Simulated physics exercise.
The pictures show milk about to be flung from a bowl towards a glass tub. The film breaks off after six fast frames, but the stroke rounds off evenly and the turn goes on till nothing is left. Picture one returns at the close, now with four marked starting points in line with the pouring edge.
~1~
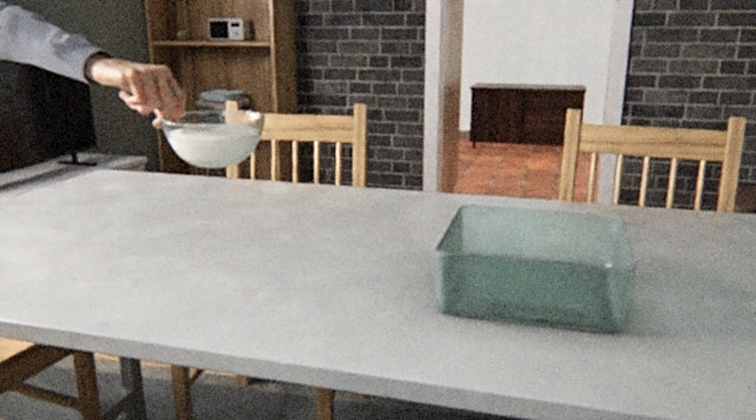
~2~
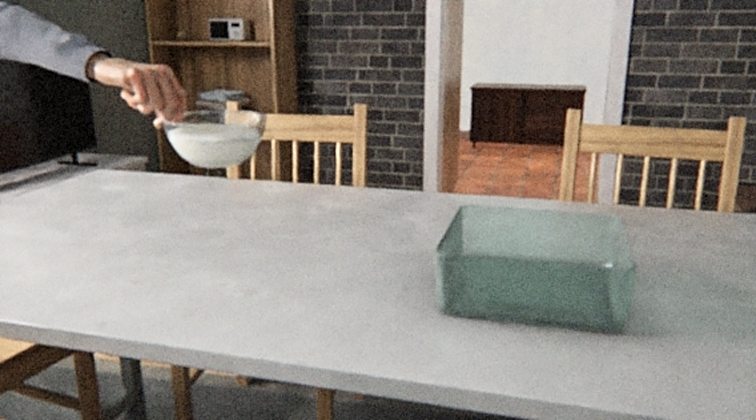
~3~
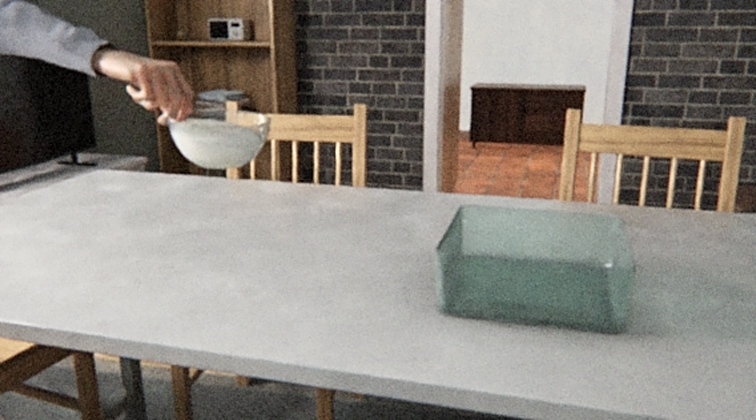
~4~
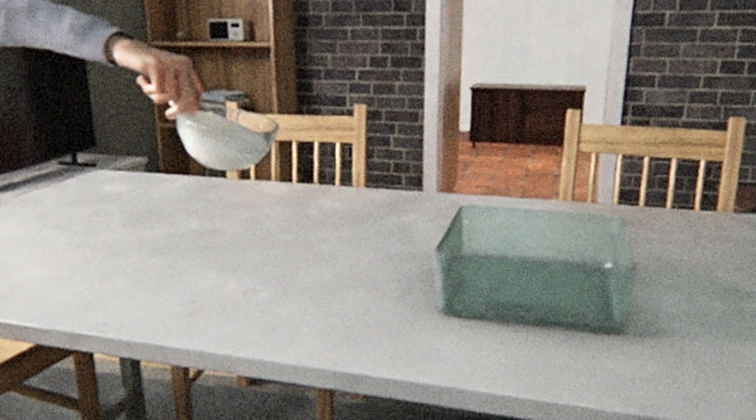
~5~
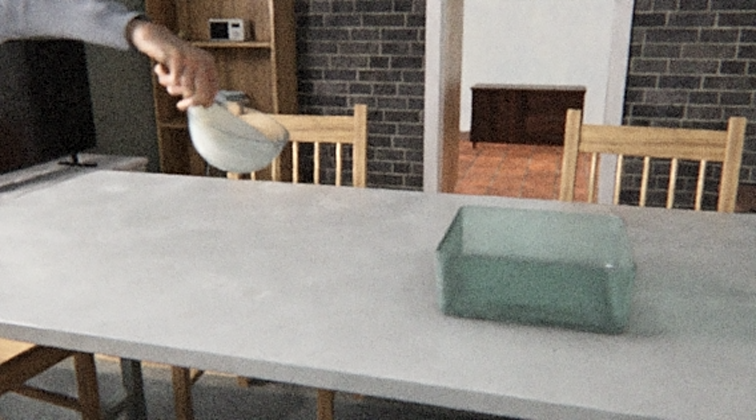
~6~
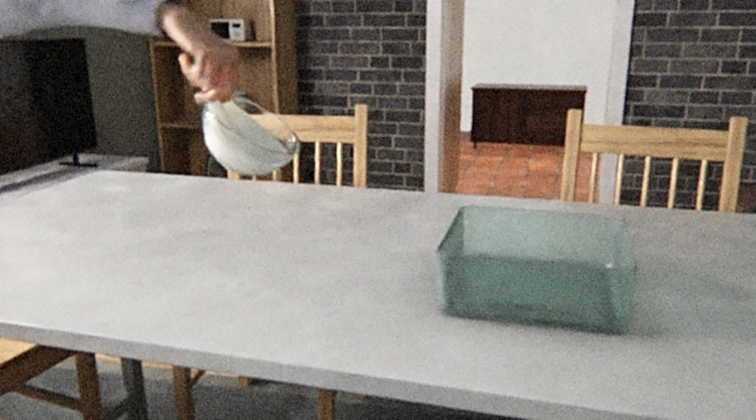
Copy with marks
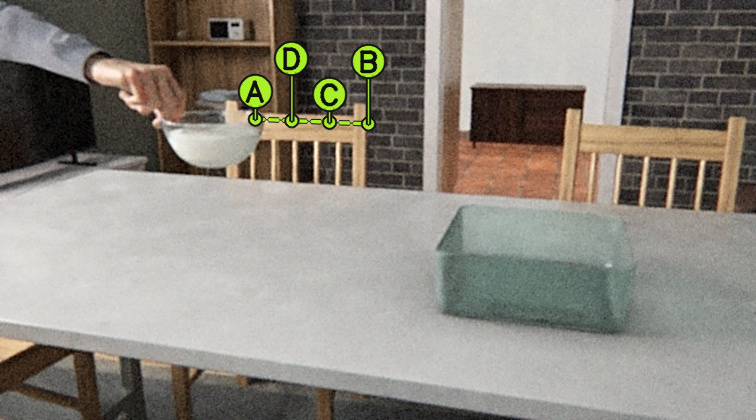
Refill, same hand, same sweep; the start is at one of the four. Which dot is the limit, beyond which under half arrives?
That is spot C.
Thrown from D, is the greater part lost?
Yes, it does.
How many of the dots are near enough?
Two.
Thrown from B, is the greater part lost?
No, that is safe.
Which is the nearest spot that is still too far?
Spot D.
In lime, A at (255, 119); B at (368, 123); C at (329, 122); D at (291, 120).
Choosing A, about 0 % lands in the tub, 98 % falls short.
Choosing B, about 65 % lands in the tub, 4 % falls short and 32 % goes beside or beyond.
Choosing C, about 69 % lands in the tub, 7 % falls short and 23 % goes beside or beyond.
Choosing D, about 5 % lands in the tub, 91 % falls short and 4 % goes beside or beyond.
